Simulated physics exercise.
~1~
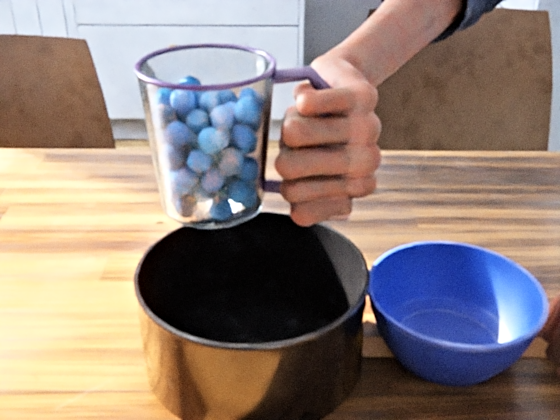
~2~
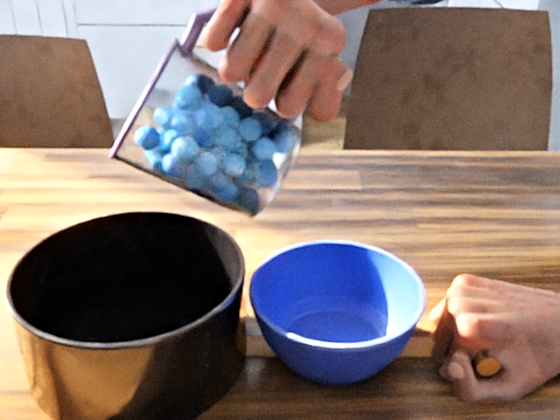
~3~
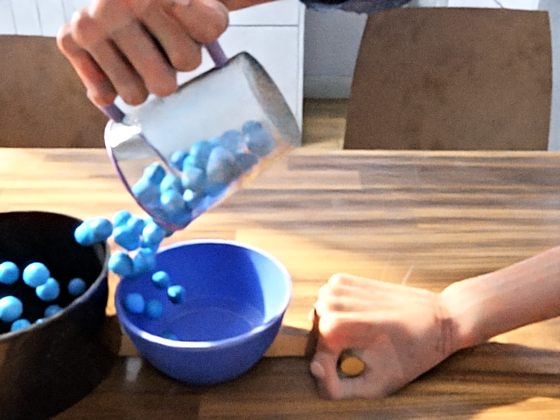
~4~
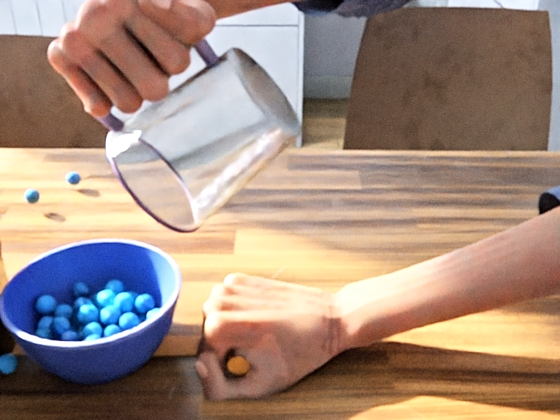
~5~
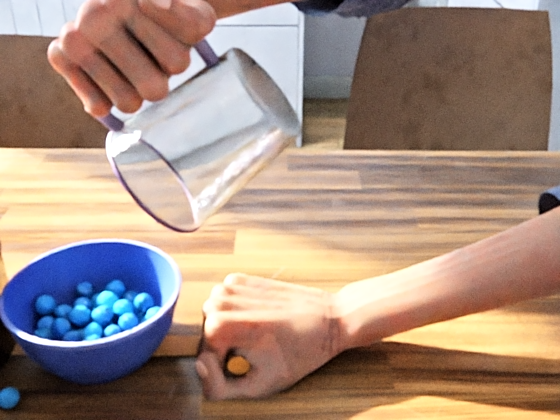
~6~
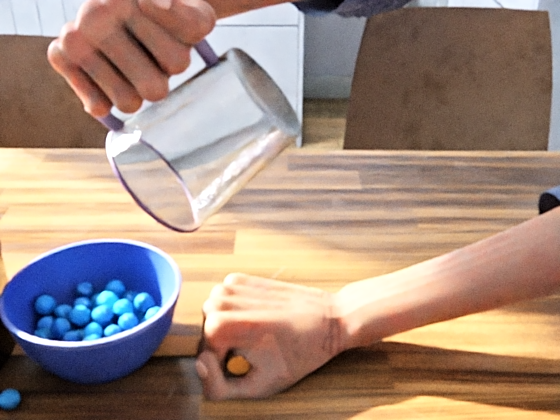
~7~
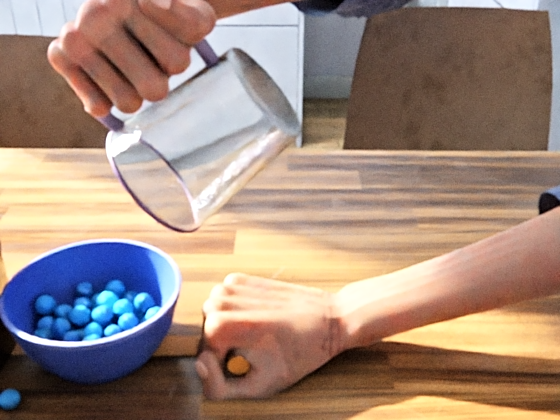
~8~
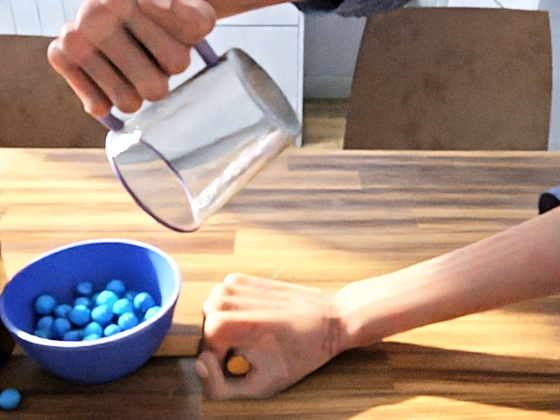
The footage shows a hand tipping a clear cup of small blue balls while another hand slides a black pot and a blue bowl leftward; balls fall into both, most into the bowl, a few land on the table, and the cup ends empty.
